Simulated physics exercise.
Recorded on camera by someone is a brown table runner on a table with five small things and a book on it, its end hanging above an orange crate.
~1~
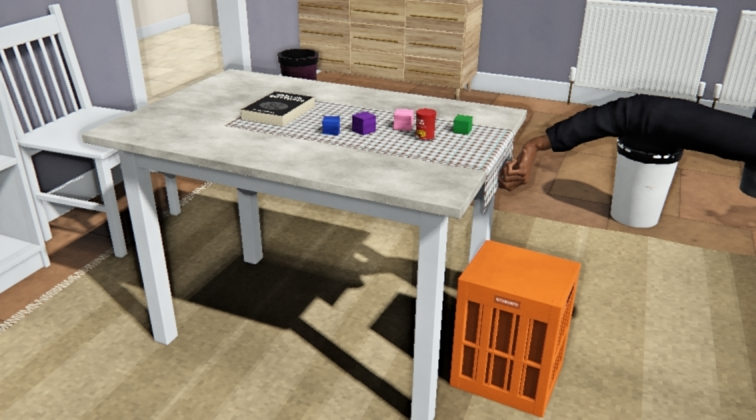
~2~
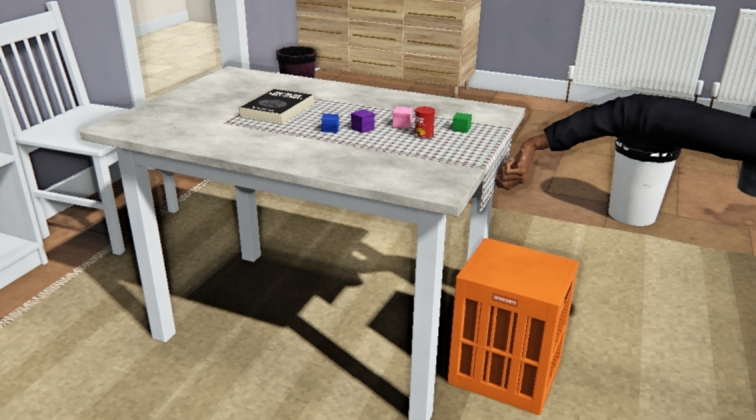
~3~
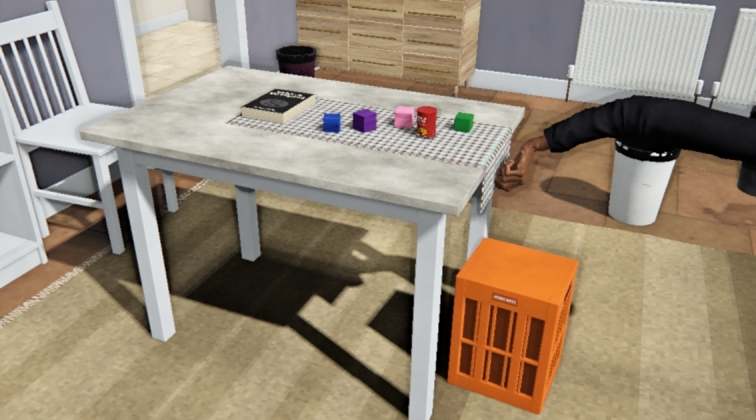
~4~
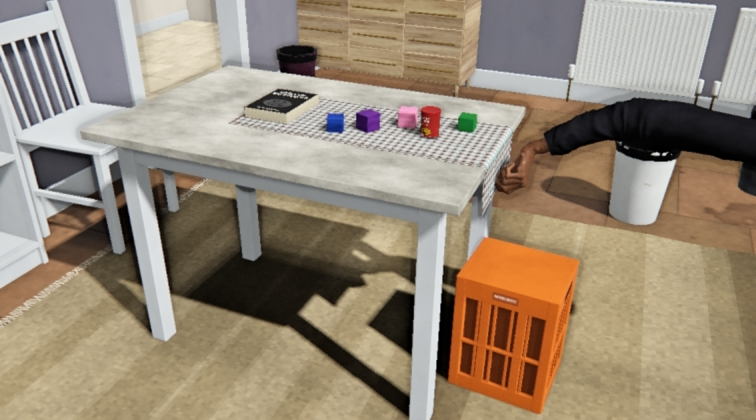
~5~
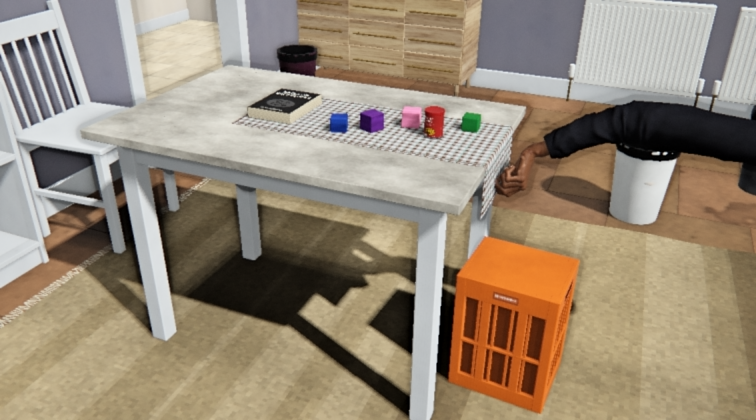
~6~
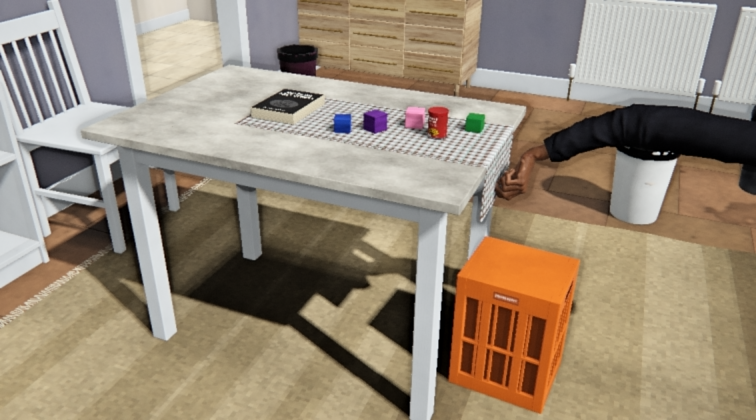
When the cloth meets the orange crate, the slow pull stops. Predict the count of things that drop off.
Lost over the edge: Two.
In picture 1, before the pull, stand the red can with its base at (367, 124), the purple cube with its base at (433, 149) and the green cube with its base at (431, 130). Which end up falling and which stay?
Watch the red can hang on, the purple cube go down and the green cube go down.
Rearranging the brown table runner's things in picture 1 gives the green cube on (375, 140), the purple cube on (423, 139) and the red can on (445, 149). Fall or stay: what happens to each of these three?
Of the three, the green cube stays aloft, the purple cube ends off the top and the red can ends off the top.
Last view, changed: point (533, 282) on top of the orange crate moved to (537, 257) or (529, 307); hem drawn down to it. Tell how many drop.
Over the edge: 1, then 3.
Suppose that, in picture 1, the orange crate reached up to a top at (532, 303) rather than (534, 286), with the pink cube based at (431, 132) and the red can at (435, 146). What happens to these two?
The pink cube falls, the red can drops off.
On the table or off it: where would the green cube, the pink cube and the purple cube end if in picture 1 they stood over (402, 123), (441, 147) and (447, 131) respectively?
The green cube is still on top, the pink cube is off the top, the purple cube is off the top.
Early on, hem near (494, 215); all still up.
Midway, hem near (492, 245); green cube gone.
Near the end, hem on the crate; green cube and red can gone.
Finally, hem on the crate; green cube and red can gone. It carries off two.
